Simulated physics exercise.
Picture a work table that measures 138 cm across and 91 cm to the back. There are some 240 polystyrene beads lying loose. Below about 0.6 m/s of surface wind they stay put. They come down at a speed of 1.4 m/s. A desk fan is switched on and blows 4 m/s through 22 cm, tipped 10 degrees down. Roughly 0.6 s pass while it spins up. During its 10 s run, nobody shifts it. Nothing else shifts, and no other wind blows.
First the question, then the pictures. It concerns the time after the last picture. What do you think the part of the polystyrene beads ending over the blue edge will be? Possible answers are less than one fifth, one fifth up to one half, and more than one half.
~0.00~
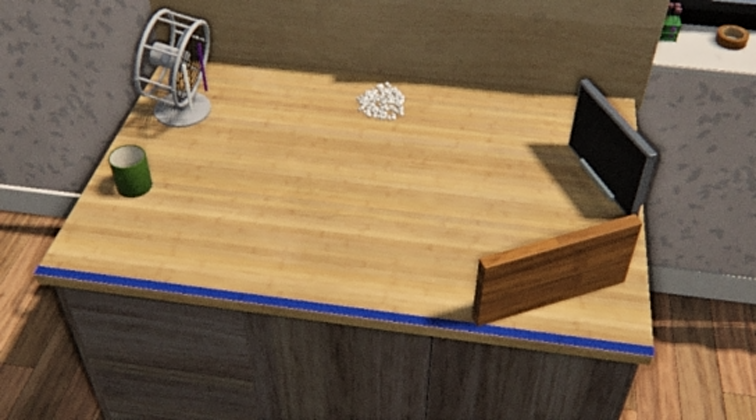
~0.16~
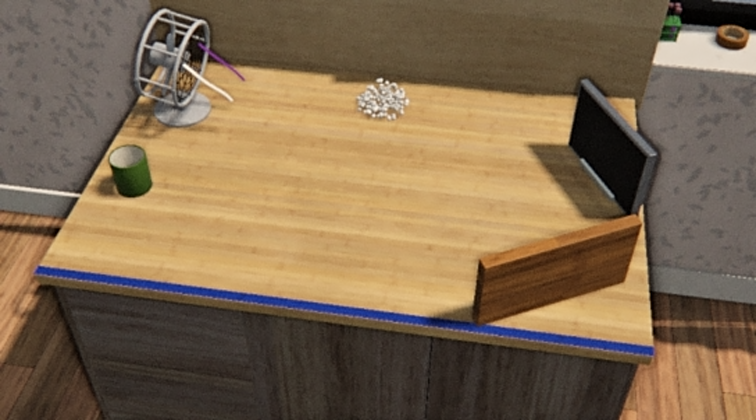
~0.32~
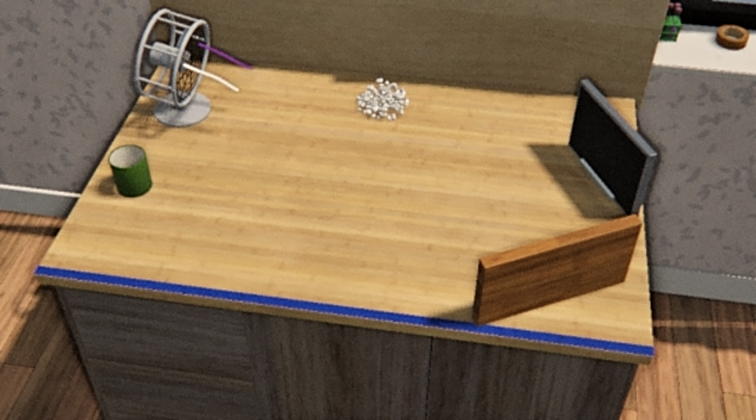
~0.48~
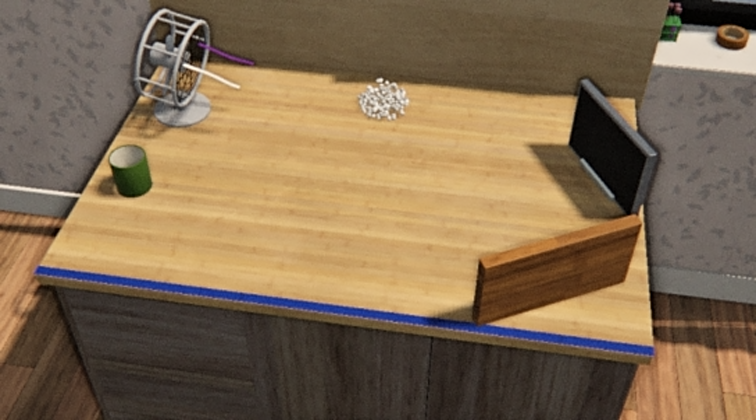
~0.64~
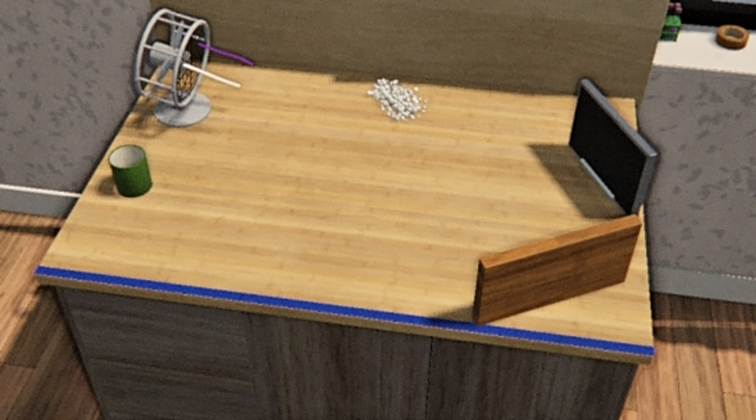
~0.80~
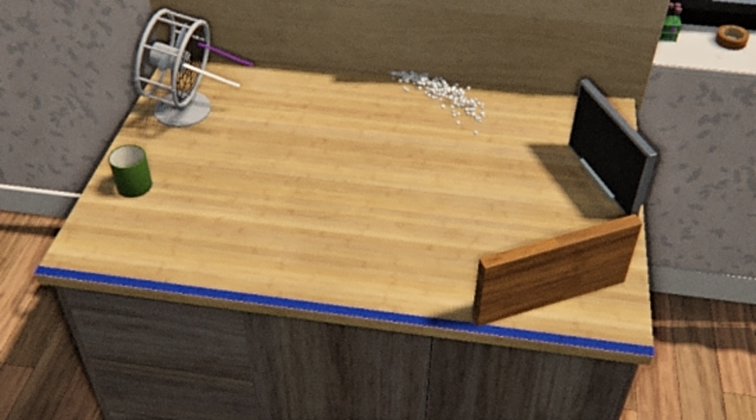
My answer is less than one fifth.
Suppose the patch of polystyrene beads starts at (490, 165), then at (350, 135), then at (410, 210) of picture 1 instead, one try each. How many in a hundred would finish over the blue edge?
Try by try: About 0 per cent, 10 per cent and 50 per cent.
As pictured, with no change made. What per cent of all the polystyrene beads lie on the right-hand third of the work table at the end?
Near 0 per cent at the end.
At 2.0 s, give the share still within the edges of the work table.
That works out to roughly 0 % remaining.
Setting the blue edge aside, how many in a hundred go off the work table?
Around 100 % of them.
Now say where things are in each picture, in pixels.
In the first picture, the middle of the polystyrene beads is near (382, 102), none has stirred yet and the mouth of the desk fan is at (173, 59).
In the second picture, the middle of the polystyrene beads is near (382, 99), none has stirred yet and the blue edge is centred on (331, 314).
In the third picture, the middle of the polystyrene beads is near (382, 99), none has stirred yet, the top of a laptop is at (617, 115) and the top of a mug is at (127, 156).
In the fourth picture, the middle of the polystyrene beads is near (385, 100) and none has stirred yet.
In the fifth picture, the middle of the polystyrene beads is near (397, 98), the farthest in sight from the desk fan is at (425, 102) and about 75 % have left their places.
In the sixth picture, the middle of the polystyrene beads is near (441, 91), the farthest in sight from the desk fan is at (482, 106) and all have left their places.
After 2.0 s, 1 % are on the move or not yet settled, 0 % are over the blue edge.
After 3.2 s, 0 % are on the move or not yet settled, 0 % are over the blue edge.
After 5.5 s, 0 % are on the move or not yet settled, 0 % are over the blue edge.
After 10.0 s, at the end, 0 % are over the blue edge.
